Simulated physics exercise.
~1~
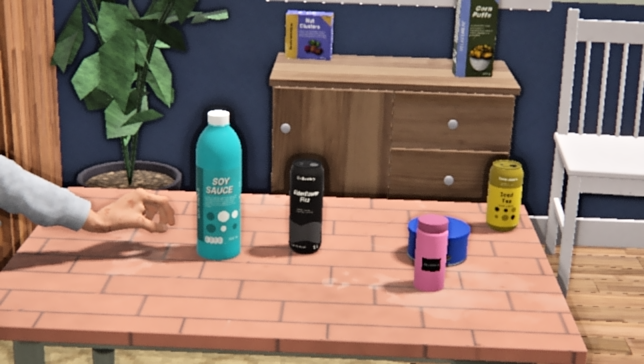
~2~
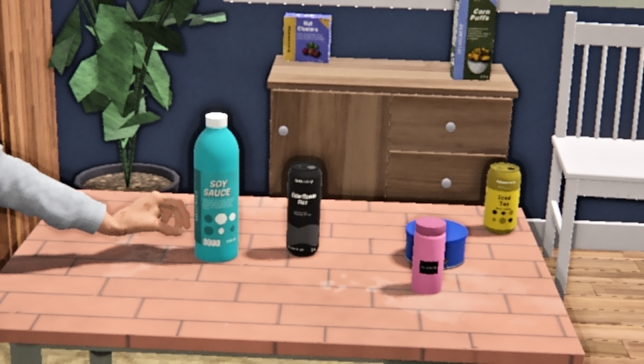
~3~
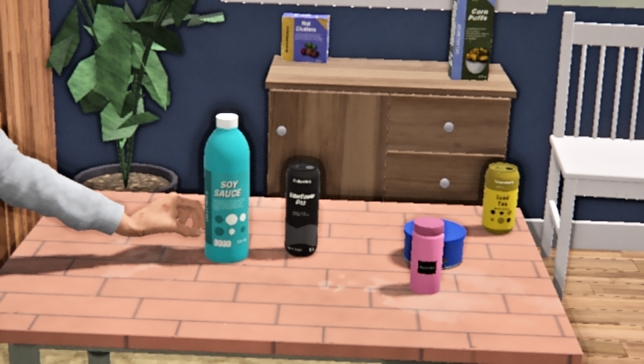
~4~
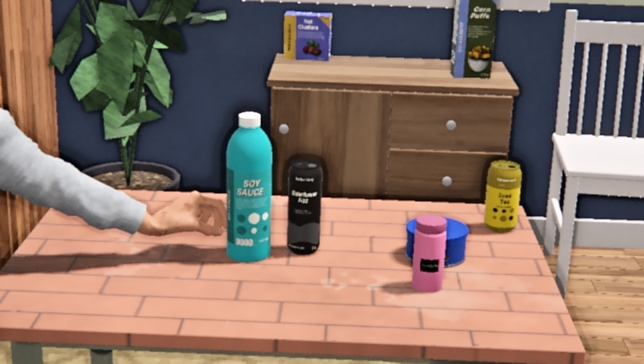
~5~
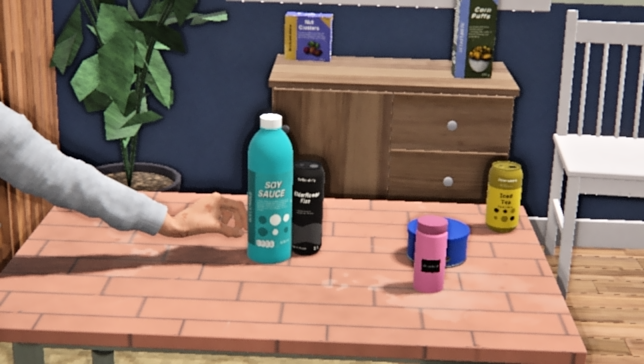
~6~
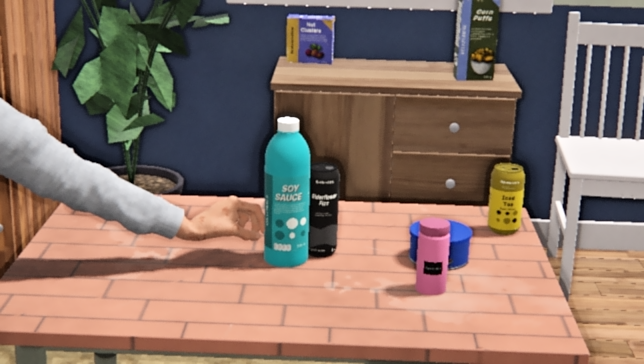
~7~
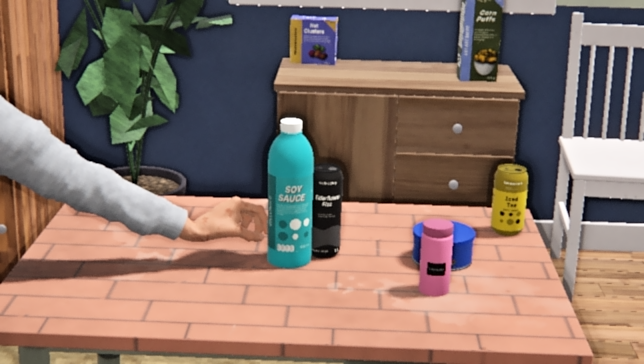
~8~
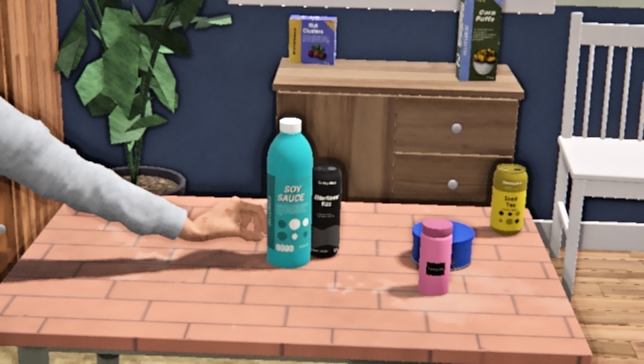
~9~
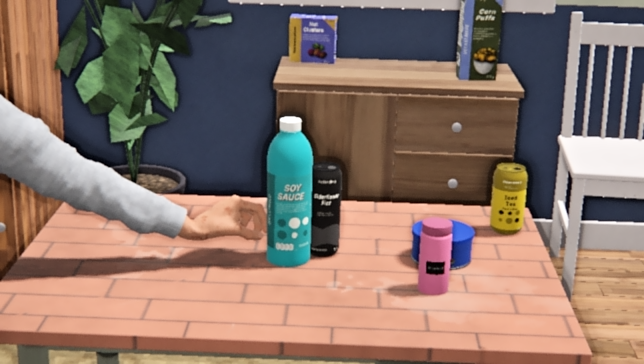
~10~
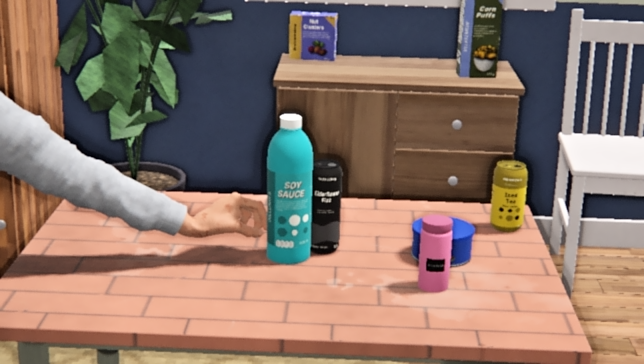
On a tiled table, a hand pushes a turquoise bottle right until it stands upright close beside a black can.
